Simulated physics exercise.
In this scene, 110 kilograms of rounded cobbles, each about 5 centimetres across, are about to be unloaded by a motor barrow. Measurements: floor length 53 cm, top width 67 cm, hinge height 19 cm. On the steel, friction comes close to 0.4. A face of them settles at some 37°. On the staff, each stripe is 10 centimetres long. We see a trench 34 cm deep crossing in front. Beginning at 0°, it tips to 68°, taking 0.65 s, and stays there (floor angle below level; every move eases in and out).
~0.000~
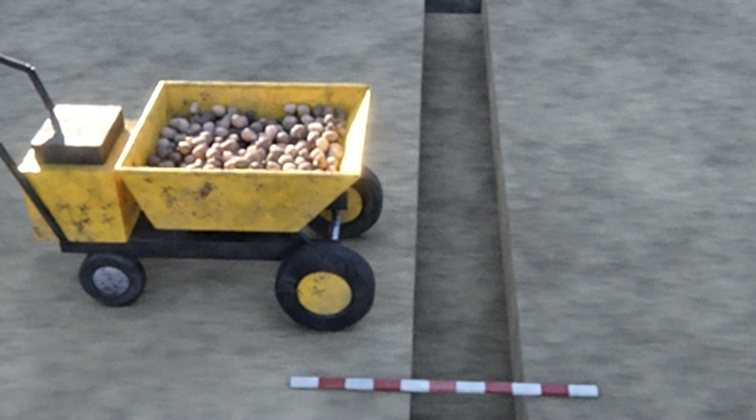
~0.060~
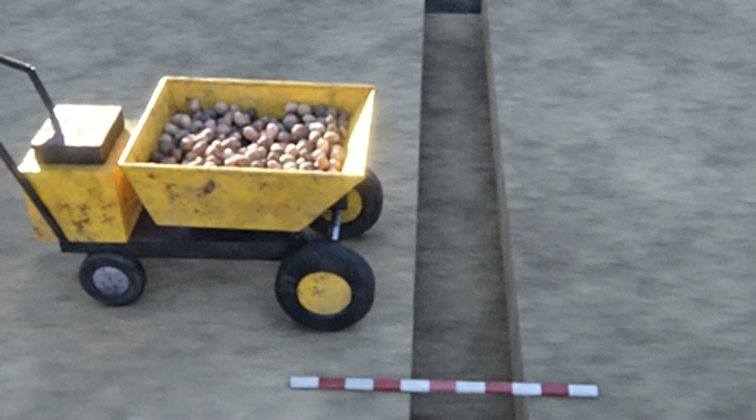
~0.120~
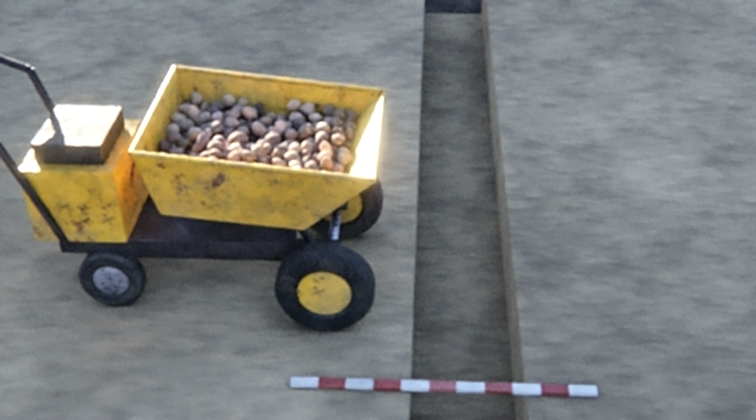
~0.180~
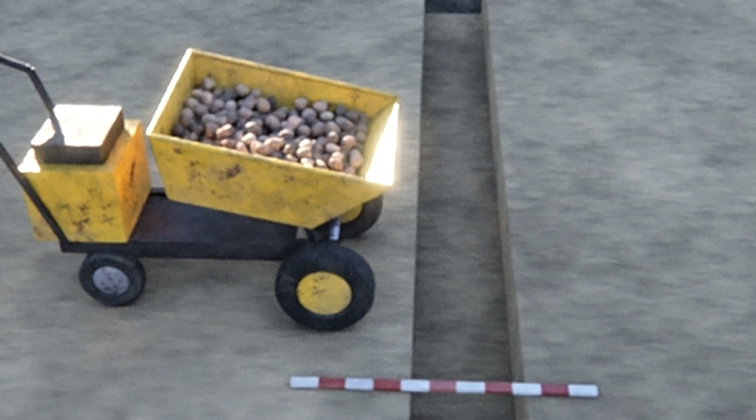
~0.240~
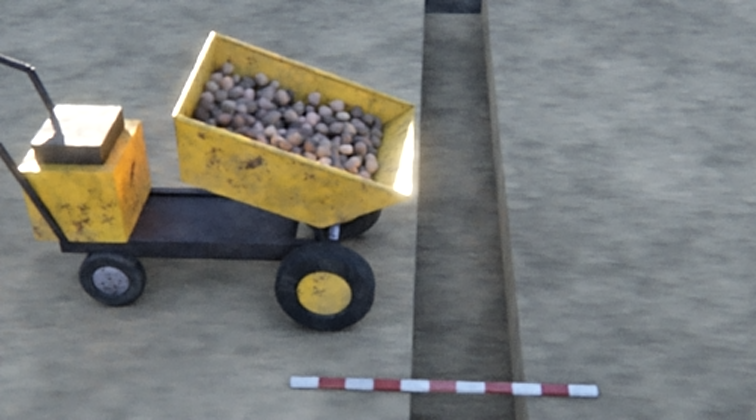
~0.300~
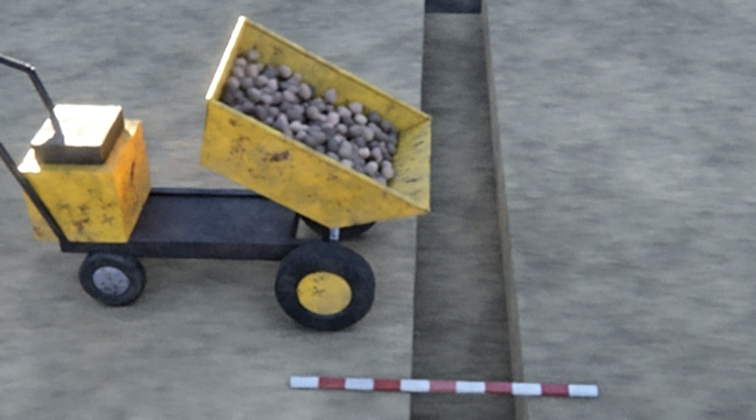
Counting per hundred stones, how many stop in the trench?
Some 41.
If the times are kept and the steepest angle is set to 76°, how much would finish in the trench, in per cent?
Then about 35 per cent.
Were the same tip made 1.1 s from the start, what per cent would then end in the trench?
Trench share: Approx. 55%.
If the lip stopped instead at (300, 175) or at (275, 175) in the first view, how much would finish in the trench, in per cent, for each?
Around 85 and then 95 percent.
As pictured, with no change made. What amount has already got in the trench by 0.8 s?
About 15 per cent by then.
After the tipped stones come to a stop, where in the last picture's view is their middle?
Somewhere around (541, 281) in the last picture.
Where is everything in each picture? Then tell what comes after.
In the first frame, lip at (359, 176), floor tilted 0°, highest stones at (310, 125).
In the second frame, lip at (364, 177), floor tilted 2°, highest stones at (298, 126); the stones move at 0.4 m/s on average.
In the third frame, lip at (375, 181), floor tilted 6°, highest stones at (204, 118); the stones move at 0.8 m/s on average.
In the fourth frame, lip at (392, 187), floor tilted 13°, highest stones at (205, 104); the stones move at 1.1 m/s on average.
In the fifth frame, the skip is at 21°, its lip at (410, 198); the top of the load is at (219, 88); the stones move at 1.3 m/s on average.
In the sixth frame, the skip is at 30°, its lip at (429, 211); the top of the load is at (243, 71); the stones move at 1.4 m/s on average.
After 0.5 s the floor is at 58°; 100 % in the skip; the foremost stones are at (435, 194).
After 0.8 s the floor is at 68°; 82 % in the skip, 14 % in the trench, 4 % past the trench; the foremost stones are at (533, 280).
After 1.1 s the floor is at 68°; 21 % in the skip, 22 % in the trench, 57 % past the trench; the foremost stones are at (711, 285).
After 3.0 s the floor is at 68°; 0 % in the skip, 41 % in the trench, 59 % past the trench; the foremost stones are past the picture's edge.
